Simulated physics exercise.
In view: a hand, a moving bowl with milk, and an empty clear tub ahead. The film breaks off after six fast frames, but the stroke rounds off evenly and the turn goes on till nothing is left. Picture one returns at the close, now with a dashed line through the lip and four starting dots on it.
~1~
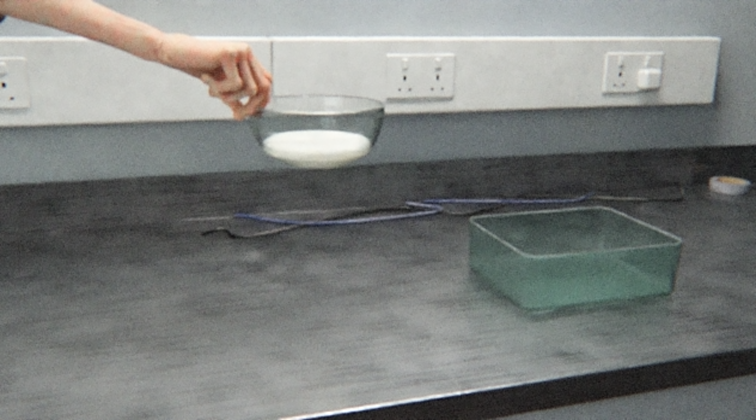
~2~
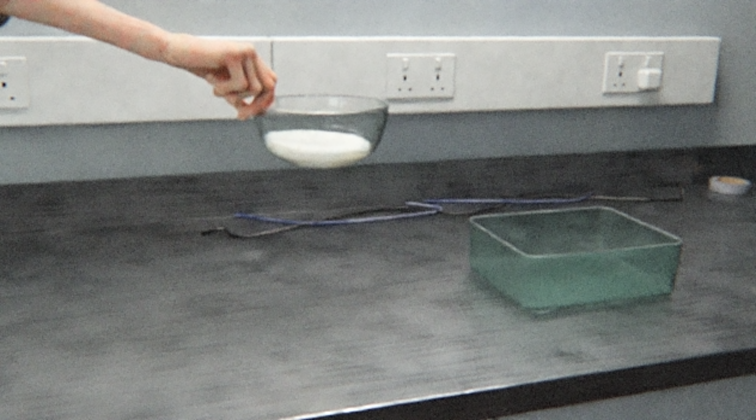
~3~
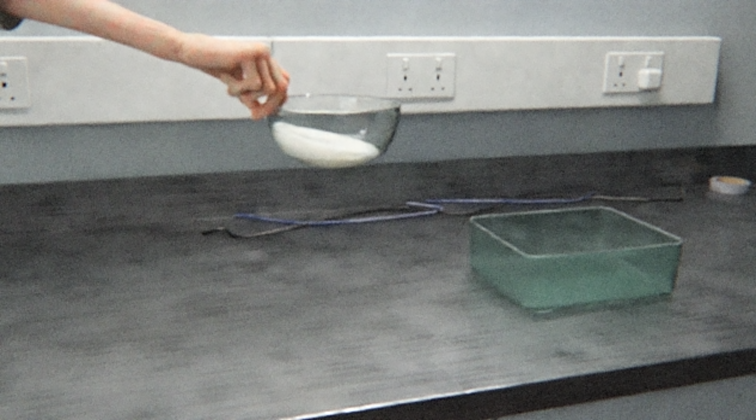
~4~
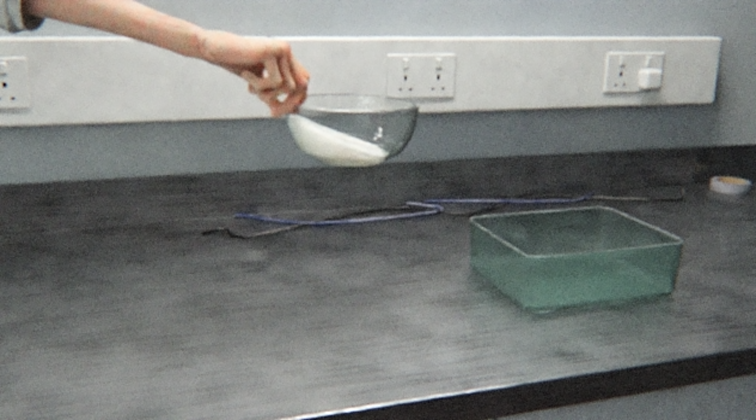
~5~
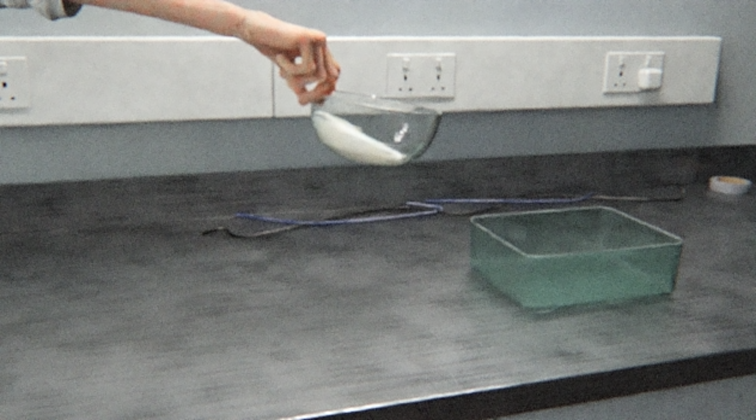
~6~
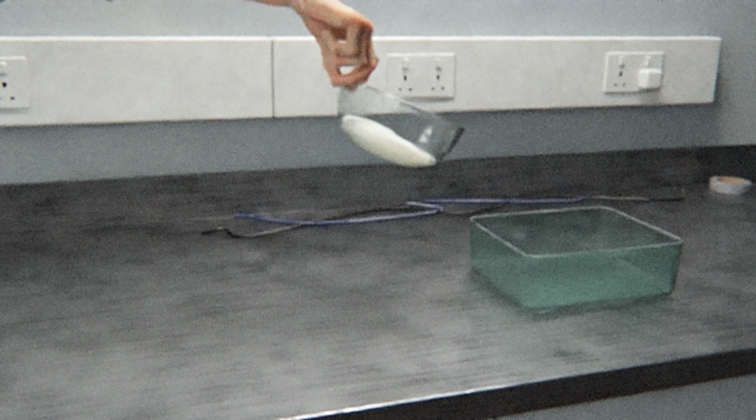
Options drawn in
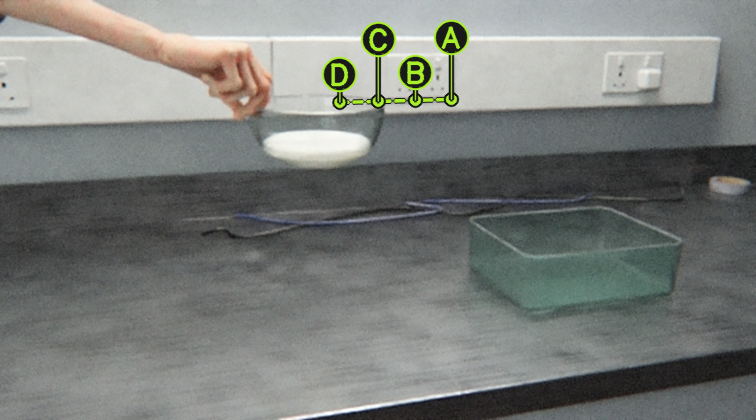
A hand carried a clear glass bowl of milk to the right above a dark countertop, slowly at first, then tilted it rightward, while an empty greenish clear tub sat still on the counter.
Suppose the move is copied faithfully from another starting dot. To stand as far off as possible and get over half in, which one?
That is dot D.
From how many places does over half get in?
All four.
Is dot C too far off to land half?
No, not at all.
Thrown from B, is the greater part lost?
No, that is safe.
On the marked copy, A at (451, 99); B at (415, 100); C at (378, 101); D at (339, 102).
Choosing A, about 78 % lands in the tub, 8 % falls short and 14 % goes beside or beyond.
Choosing B, about 86 % lands in the tub, 10 % falls short and 4 % goes beside or beyond.
Choosing C, about 77 % lands in the tub, 7 % falls short and 16 % goes beside or beyond.
Choosing D, about 65 % lands in the tub, 23 % falls short and 12 % goes beside or beyond.
